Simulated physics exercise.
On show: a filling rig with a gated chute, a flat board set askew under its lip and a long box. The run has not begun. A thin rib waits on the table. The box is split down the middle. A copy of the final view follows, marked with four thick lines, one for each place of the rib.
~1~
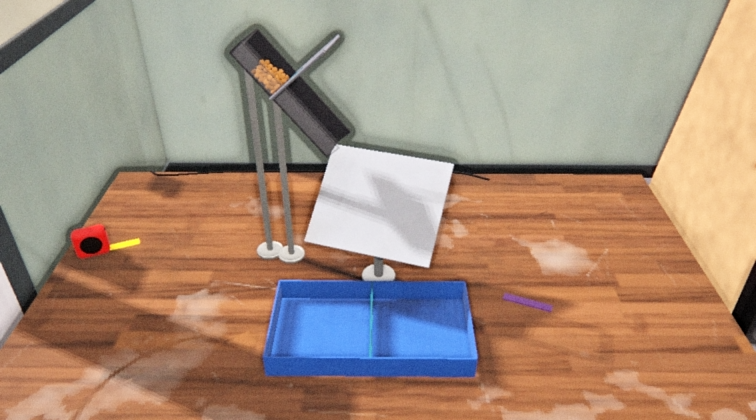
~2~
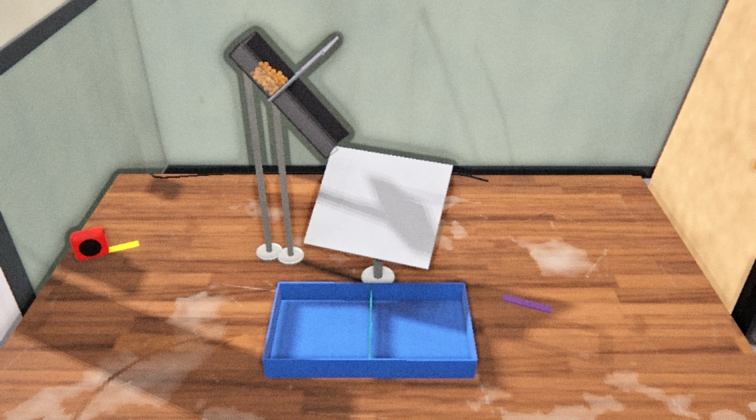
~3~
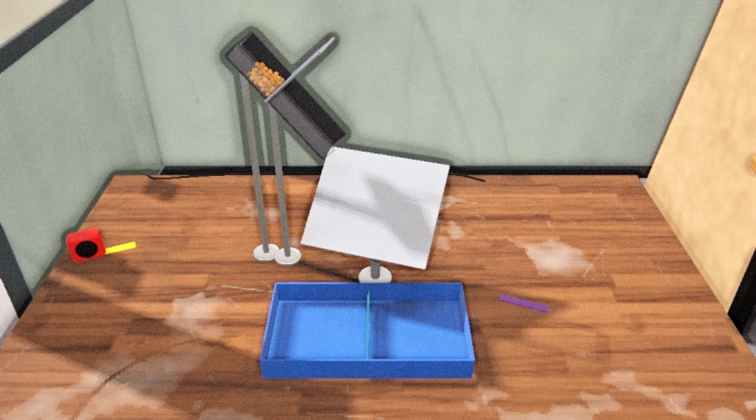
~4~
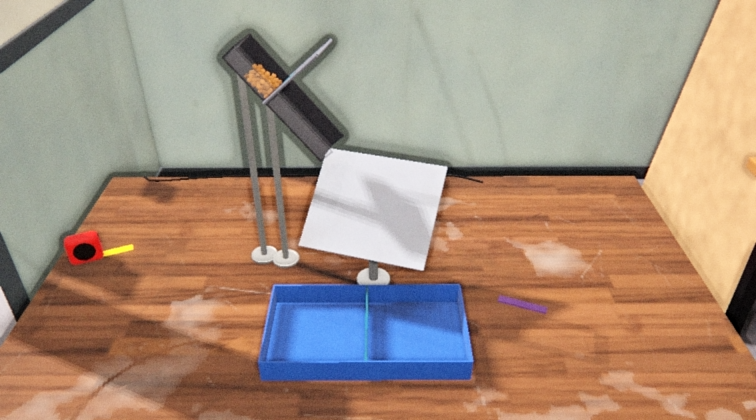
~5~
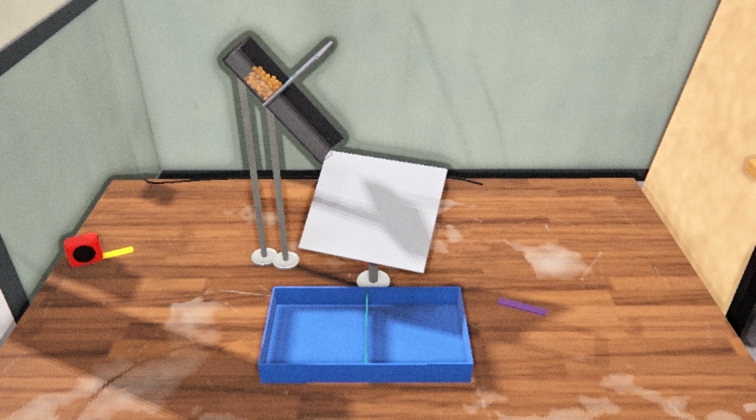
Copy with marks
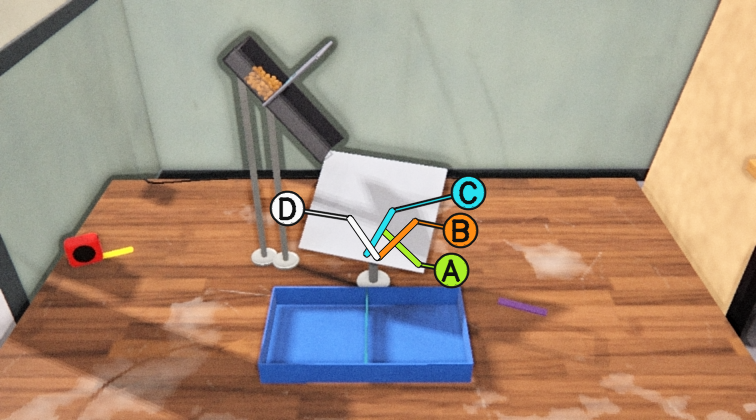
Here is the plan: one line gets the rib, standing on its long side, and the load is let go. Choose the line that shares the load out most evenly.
Best: A.
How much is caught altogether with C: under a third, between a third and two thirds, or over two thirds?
It is over two thirds.
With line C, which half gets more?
Left.
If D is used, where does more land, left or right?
The right half.
On the marked copy, line A from (383, 230) to (418, 264); line B from (415, 221) to (378, 257); line C from (392, 210) to (366, 254); line D from (350, 218) to (377, 257).
For line A, of what is caught, roughly half in the left half, roughly half in the right.
For line B, of what is caught, the larger part in the left half, about a tenth in the right.
For line C, of what is caught, every piece in the left half, not one piece in the right.
For line D, of what is caught, about a tenth in the left half, almost all in the right.
